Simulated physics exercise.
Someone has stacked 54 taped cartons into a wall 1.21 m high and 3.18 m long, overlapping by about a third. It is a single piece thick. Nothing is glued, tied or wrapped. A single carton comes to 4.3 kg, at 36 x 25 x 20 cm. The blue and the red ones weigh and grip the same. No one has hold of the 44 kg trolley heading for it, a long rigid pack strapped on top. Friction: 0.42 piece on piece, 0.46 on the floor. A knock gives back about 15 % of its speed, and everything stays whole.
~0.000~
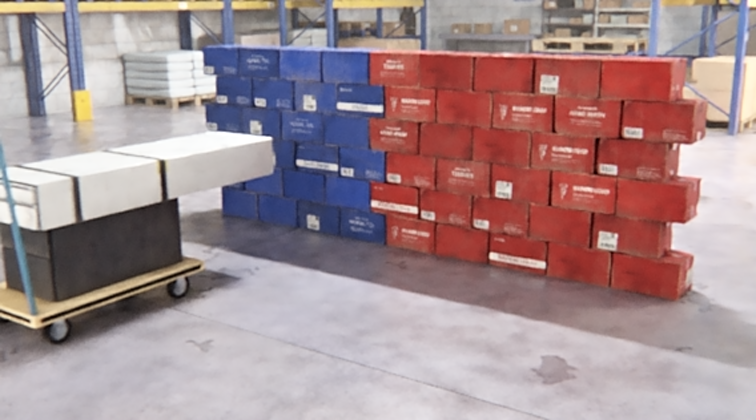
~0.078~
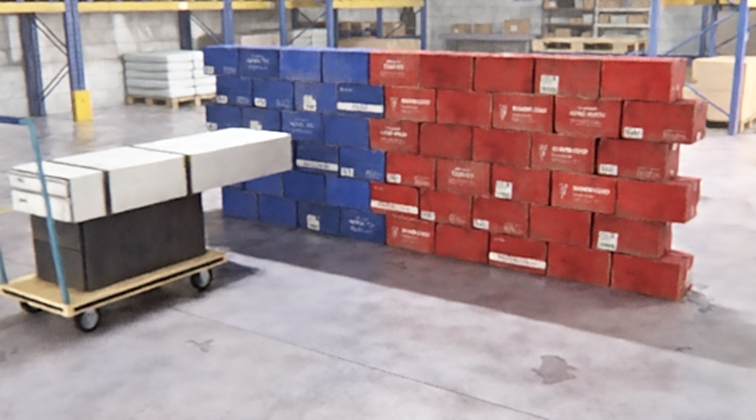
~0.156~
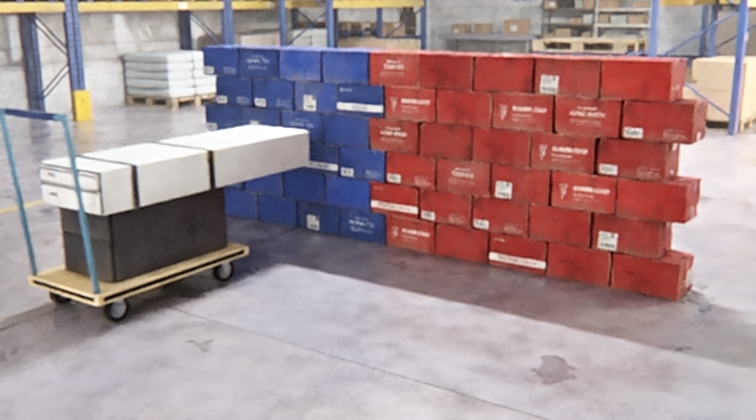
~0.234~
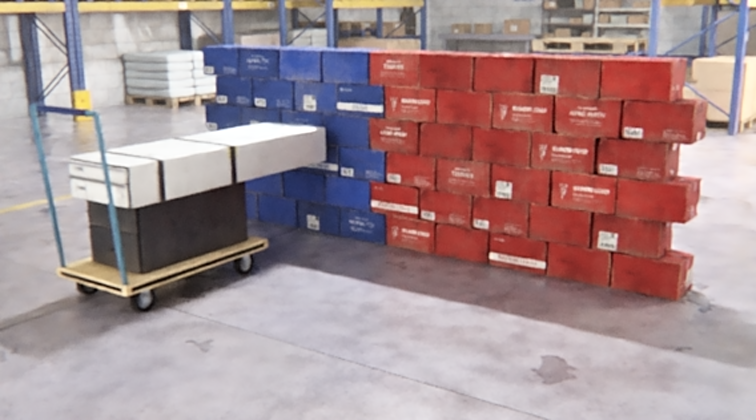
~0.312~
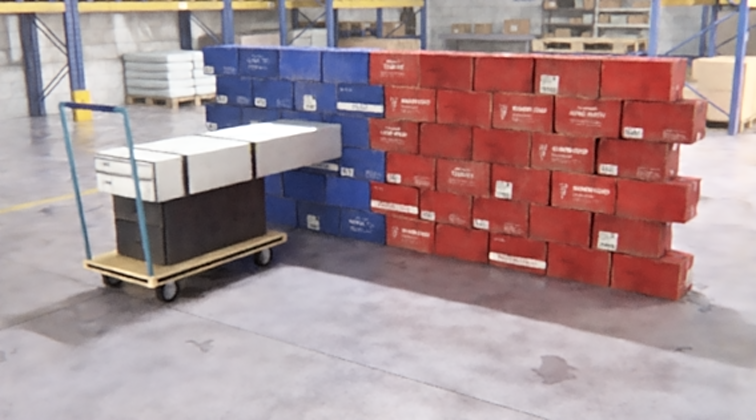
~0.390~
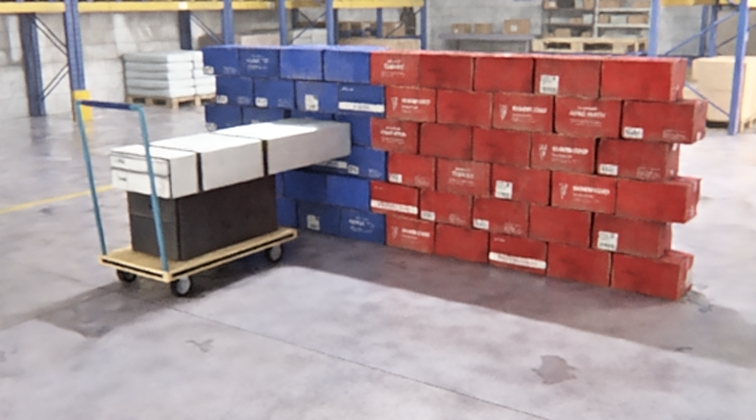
In a warehouse, a flat trolley carrying long white boxes on a dark block rolled rightward with nobody pushing it, until the white load met the blue end of a blue-and-red carton wall and nudged in slightly.
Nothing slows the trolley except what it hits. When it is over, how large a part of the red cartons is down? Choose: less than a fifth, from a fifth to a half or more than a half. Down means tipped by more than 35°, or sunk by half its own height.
The part is under a fifth.
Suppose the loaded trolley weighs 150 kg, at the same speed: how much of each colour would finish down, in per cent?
Then red 10, blue 20 per cent.
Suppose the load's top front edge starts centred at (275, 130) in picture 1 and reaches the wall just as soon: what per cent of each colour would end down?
In that case red 0, blue 0 per cent.
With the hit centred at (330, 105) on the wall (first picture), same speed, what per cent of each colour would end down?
In that case red 0, blue 30 per cent.
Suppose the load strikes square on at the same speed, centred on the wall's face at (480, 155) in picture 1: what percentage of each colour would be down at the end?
Then red 50, blue 0 per cent.
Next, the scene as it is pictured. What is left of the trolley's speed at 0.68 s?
Roughly 0.1 m/s.
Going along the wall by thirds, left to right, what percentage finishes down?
Left 0, middle 0, right 0 per cent.
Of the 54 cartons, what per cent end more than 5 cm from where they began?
20 per cent.
After 0.46 s, load 15 cm past the wall's line, still rolling; none of the 30 red cartons down (0 of 54 in all colours); top red carton shifted 19 mm; top blue carton shifted 27 mm.
After 0.68 s, load 23 cm past the wall's line, still rolling; none of the 30 red cartons down (0 of 54 in all colours); top red carton leaning 4°; top blue carton leaning 3°.
After 2.00 s, load 22 cm past the wall's line, still rolling; none of the 30 red cartons down (0 of 54 in all colours); top red carton shifted 7 cm; top blue carton shifted 12 cm.
At rest (2.7 s), load 16 cm past the wall's line, still rolling; none of the 30 red cartons down (0 of 54 in all colours); top red carton shifted 40 mm; top blue carton shifted 7 cm. That is 0 per cent. As the last picture would show them, middles, top red carton near (408, 68), top blue carton near (317, 63).
